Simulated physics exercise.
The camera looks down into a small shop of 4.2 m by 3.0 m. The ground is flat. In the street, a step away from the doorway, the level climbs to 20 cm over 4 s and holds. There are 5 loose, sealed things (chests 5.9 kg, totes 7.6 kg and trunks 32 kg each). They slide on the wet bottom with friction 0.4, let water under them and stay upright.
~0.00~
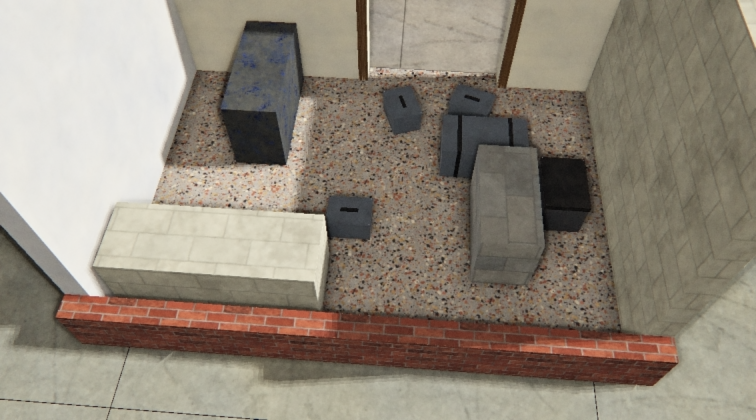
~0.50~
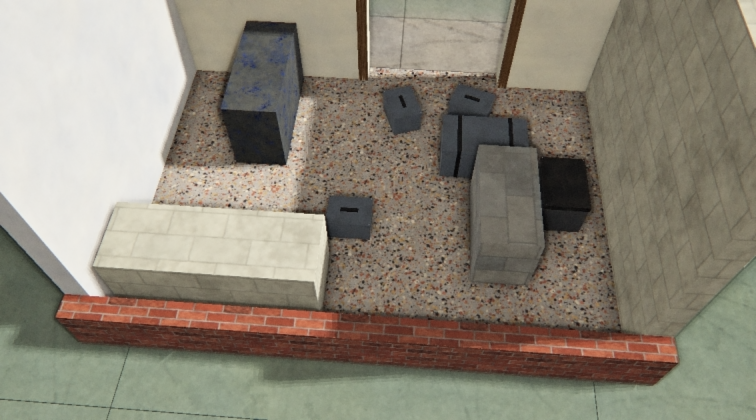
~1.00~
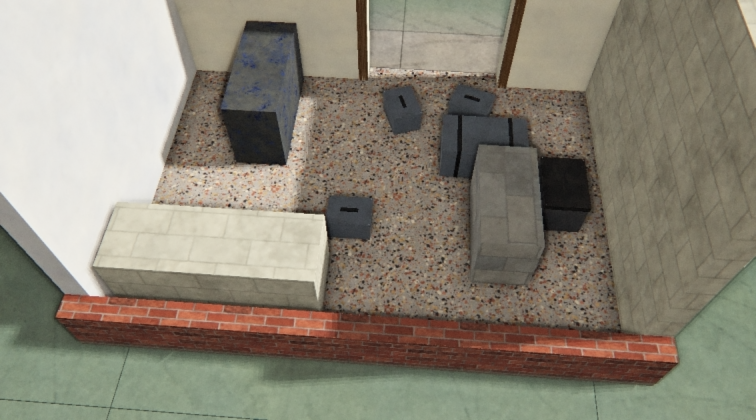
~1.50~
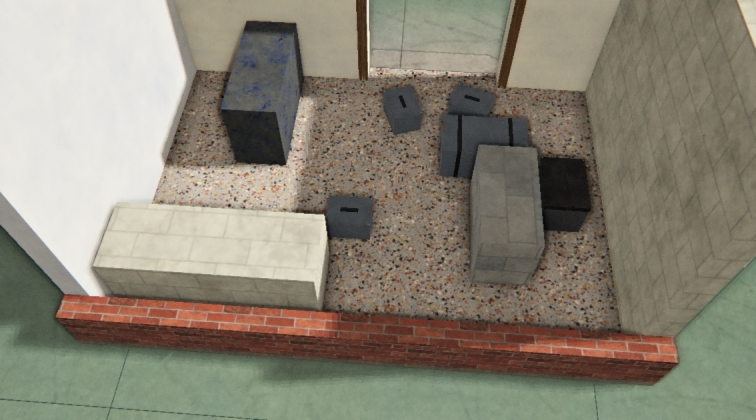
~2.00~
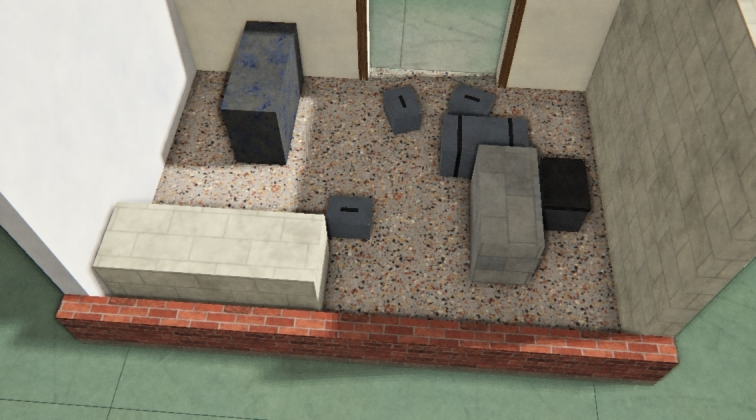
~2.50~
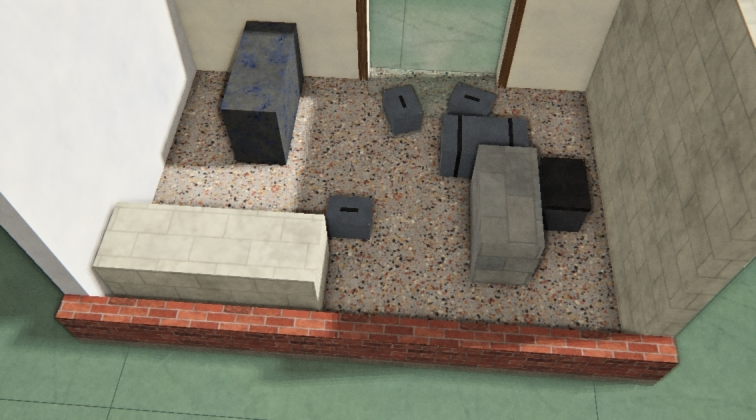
Greenish water spreads over the street outside and reaches the doorway while the boxes stay still.
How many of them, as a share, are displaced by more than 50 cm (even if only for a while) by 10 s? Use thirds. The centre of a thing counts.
That comes to between one and two thirds.
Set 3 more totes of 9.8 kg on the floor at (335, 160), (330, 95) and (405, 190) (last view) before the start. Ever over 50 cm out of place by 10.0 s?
In turn: Past it, short of it, more.
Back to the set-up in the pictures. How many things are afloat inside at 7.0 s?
I count 3.
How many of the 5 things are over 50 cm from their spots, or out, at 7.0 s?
By then 3.
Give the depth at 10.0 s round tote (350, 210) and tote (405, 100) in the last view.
About 14 and 17 cm.
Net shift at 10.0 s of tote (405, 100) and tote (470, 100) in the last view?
In turn: 200 cm, 100 cm.
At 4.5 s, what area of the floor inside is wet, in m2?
Roughly 5.0 m2.
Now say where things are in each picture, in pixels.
A chest at (565, 182) rests on the ground; a tote at (472, 99), on the bottom; 0.0 m2 under water; 0 of 5 have shifted, in the first picture.
A chest at (565, 182), on the bottom; a tote at (472, 99), on the bottom; water covers 0.0 m2; 0 of 5 have shifted, in the second picture.
A chest at (565, 182), on the bottom; a tote at (472, 99), on the bottom; 0.0 m2 under water; 0 of 5 have shifted, in the third picture.
A chest at (565, 182) rests on the ground; a tote at (472, 99), on the bottom; 0.0 m2 under water; 0 of 5 have shifted, in the fourth picture.
A chest at (565, 182), on the bottom; a tote at (472, 99) rests on the ground; 0.0 m2 under water; 0 of 5 have shifted, in the fifth picture.
A chest at (565, 182) rests on the ground; a tote at (472, 99) rests on the ground; 0.5 m2 under water; 0 of 5 have shifted, in the sixth picture.
After 3.5 s 0 of 5 are over 50 cm from their spots; 0 afloat.
After 4.5 s 2 of 5 are over 50 cm from their spots; 0 afloat.
After 7.0 s 3 of 5 are over 50 cm from their spots; 3 afloat.
After 10.0 s 3 of 5 are over 50 cm from their spots, and 3 have been at some point; 5 afloat.
